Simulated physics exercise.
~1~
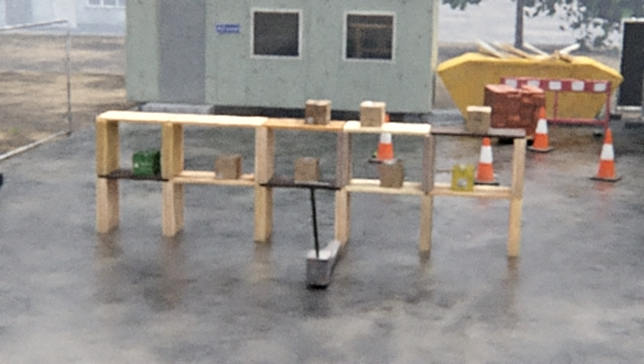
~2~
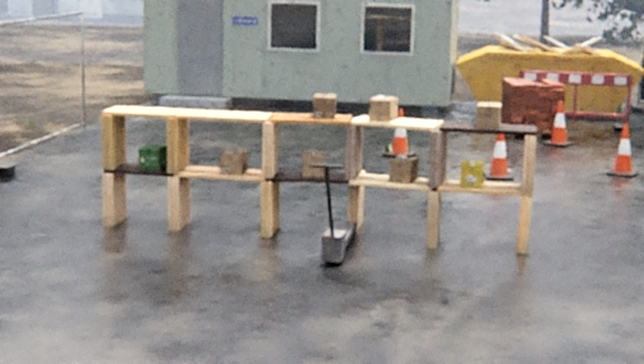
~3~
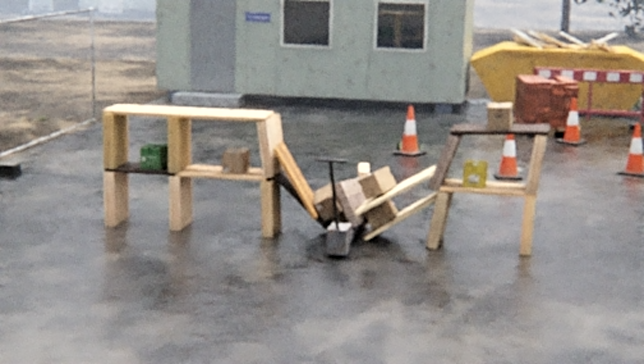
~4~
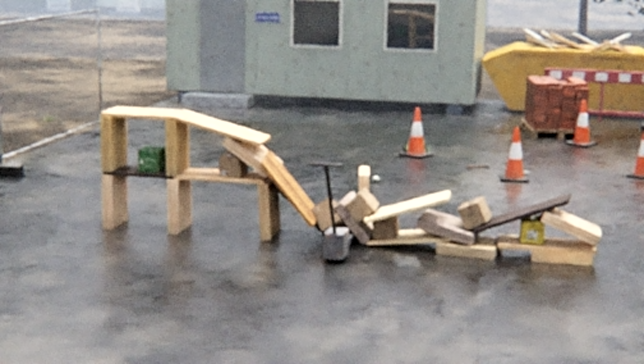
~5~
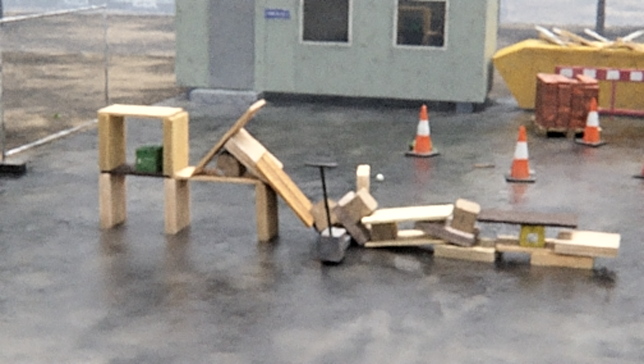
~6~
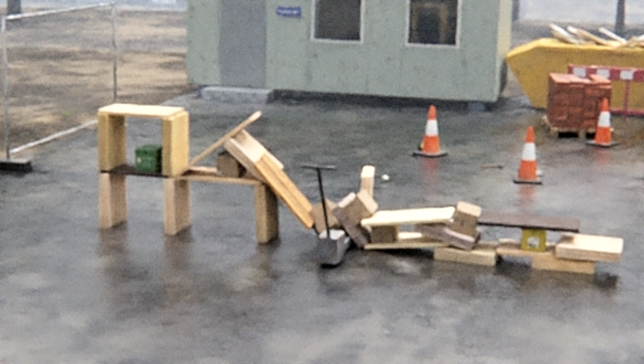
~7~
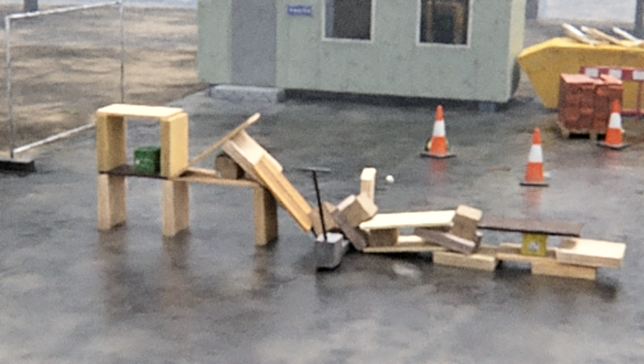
A two-tier rack of timber slabs and boards buckled in the middle as a low jack pushed in at its foot, then its right side toppled too, leaving the yellow carton low in the wreckage while the left end stood with the green carton in place.
